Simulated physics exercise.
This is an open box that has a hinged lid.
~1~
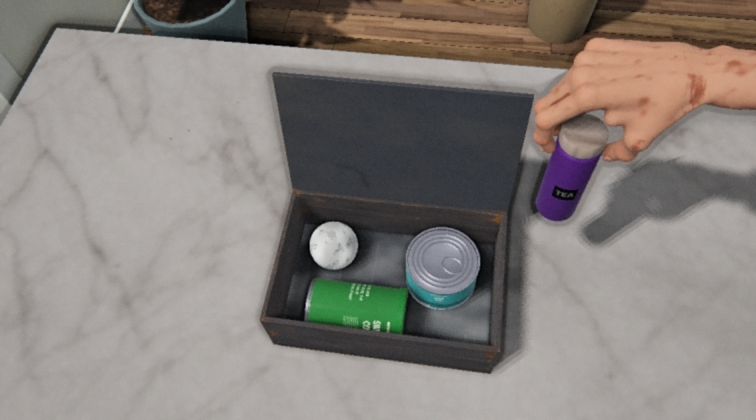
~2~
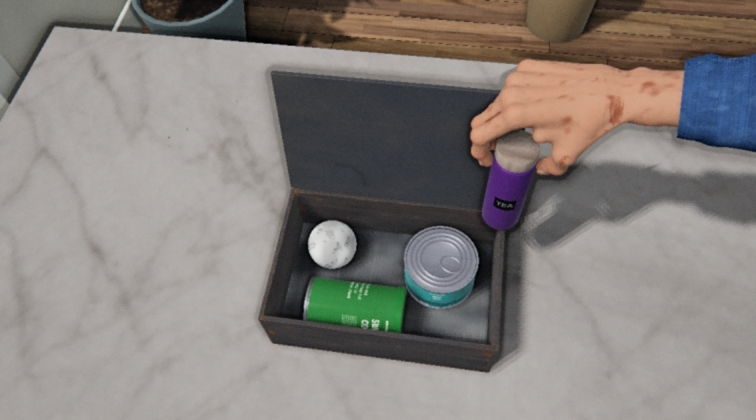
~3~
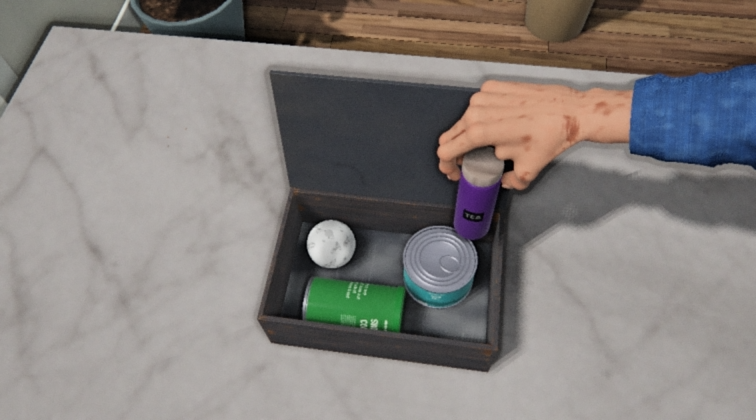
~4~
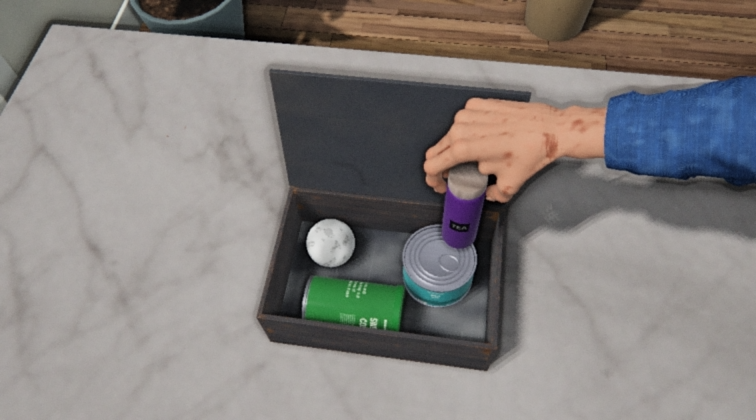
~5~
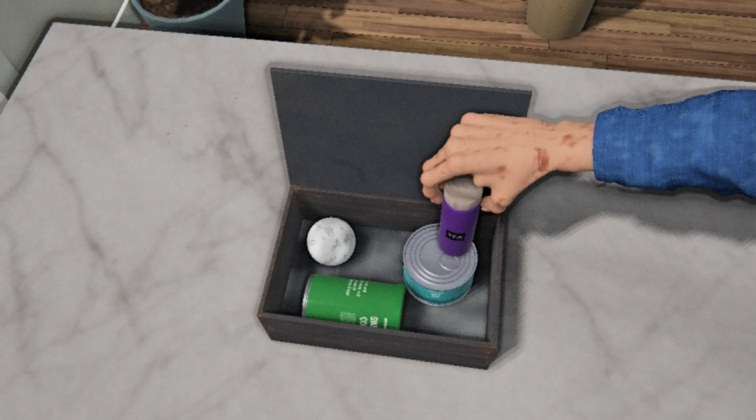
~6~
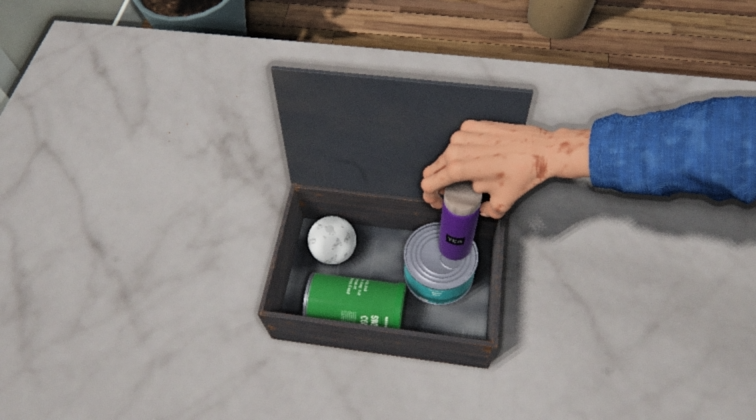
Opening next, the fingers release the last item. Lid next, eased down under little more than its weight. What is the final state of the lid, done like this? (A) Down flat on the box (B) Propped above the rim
(B) Propped above the rim.
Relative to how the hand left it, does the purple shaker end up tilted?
Once everything settles, it ends up at a slant.
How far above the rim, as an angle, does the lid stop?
About 14°.
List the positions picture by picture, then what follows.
In the first frame, on its way; purple shaker (569, 171); green tin (358, 310).
In the second frame, on its way; purple shaker (509, 183); white ball (332, 244).
In the third frame, on its way; purple shaker (477, 195); turquoise tub (439, 268).
In the fourth frame, on its way; purple shaker (464, 207); green tin (354, 308).
In the fifth frame, on its way; purple shaker (459, 217); white ball (331, 242).
In the sixth frame, in place under the hand; purple shaker (459, 222); turquoise tub (440, 264).
Then, 1.50 s later than the last frame, lid 69° above the rim; purple shaker tilted by 6° near (458, 226).
Then, 1.90 s later than the last frame, lid 38° above the rim; purple shaker tilted by 55° near (453, 274).
When it is over, lid 14° above the rim; lying over in the box, purple shaker; the other 3 as before. End places, in pixels of the last picture, purple shaker near (451, 292).
